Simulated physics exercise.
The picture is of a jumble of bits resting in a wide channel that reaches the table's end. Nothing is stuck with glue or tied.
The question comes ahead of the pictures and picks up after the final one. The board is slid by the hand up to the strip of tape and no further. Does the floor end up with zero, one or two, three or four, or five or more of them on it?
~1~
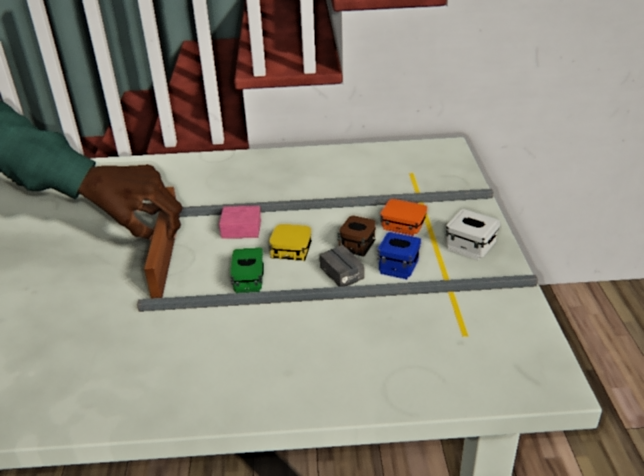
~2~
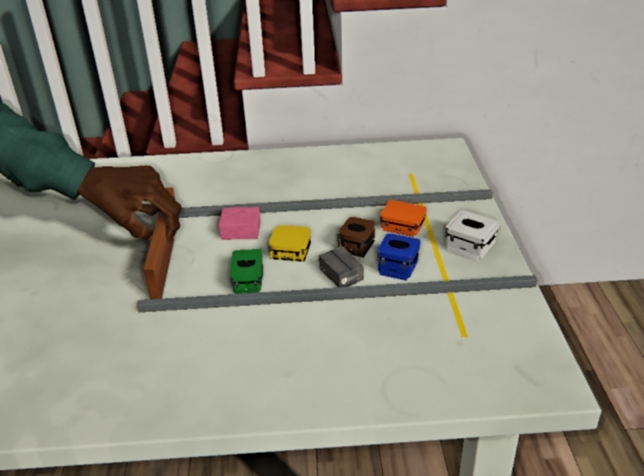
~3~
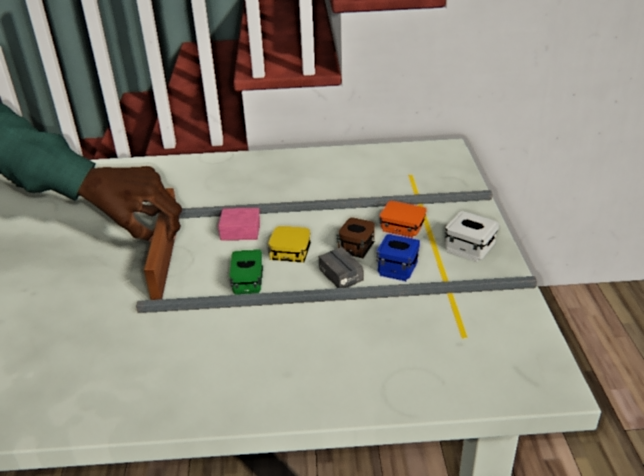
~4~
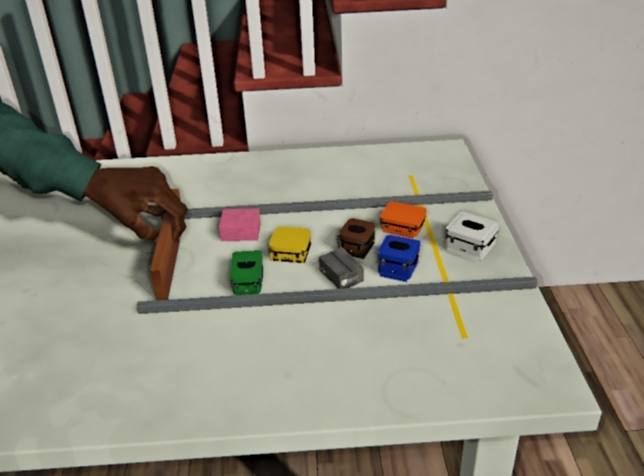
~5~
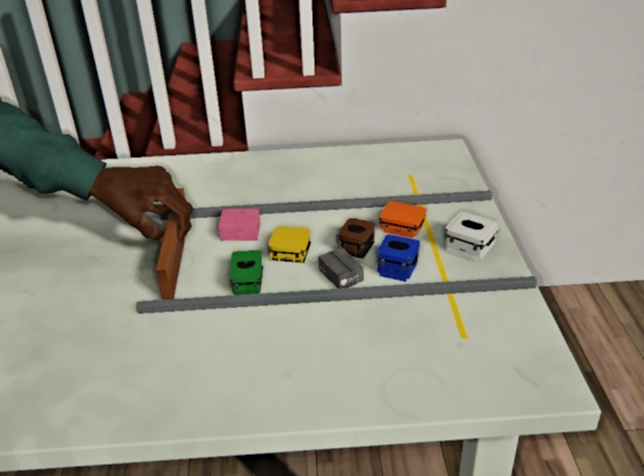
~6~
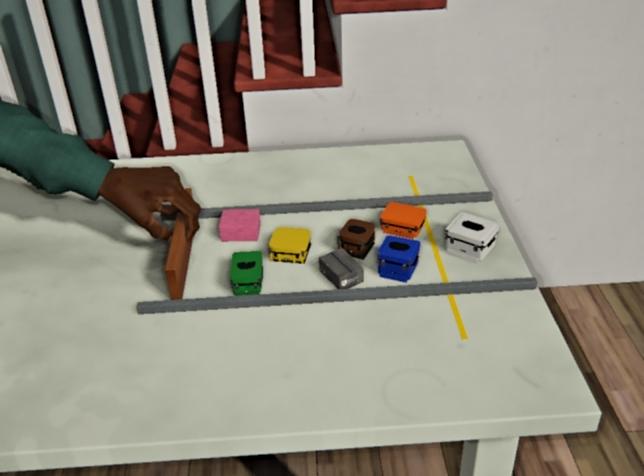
Lost: A pair at most, not none.
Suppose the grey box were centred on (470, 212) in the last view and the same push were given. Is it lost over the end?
I reckon it falls away.
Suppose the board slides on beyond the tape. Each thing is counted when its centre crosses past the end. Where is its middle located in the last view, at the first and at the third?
At the first moment about (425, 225), at the next about (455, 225).
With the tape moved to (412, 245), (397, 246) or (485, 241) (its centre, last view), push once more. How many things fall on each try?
The counts come to 0, then 0, then 5.
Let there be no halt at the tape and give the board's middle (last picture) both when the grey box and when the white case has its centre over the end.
The middle is at (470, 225) when it's the grey box, and at (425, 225) when it's the white case.
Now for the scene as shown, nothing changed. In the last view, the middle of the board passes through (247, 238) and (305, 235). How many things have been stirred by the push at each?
One spot: 2. Other spot: 5.
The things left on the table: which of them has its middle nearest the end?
Closest in the end is the blue case.
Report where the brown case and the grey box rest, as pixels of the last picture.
The first sits around (483, 231), while the other sits around (487, 265).
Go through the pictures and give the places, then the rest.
In the first frame, white case (472, 234); orange case (404, 218); blue case (399, 255); board (164, 241); tape (434, 241).
In the second frame, orange case (403, 219); yellow case (291, 244).
In the third frame, blue case (398, 257); brown case (357, 238).
In the fourth frame, white case (472, 236); green case (248, 274).
In the fifth frame, orange case (403, 220); pink block (240, 225).
In the sixth frame, white case (472, 237); orange case (403, 221); blue case (399, 258); board (182, 242); tape (433, 244).
A little later, none off yet; white case at rest near (472, 237); orange case at rest near (403, 221); blue case at rest near (399, 258).
Next, none off yet; white case at rest near (472, 237); orange case shifted a little near (415, 218); blue case shifted about its own width near (436, 254).
When it is over, the number that fall off is one or two; down, white case.
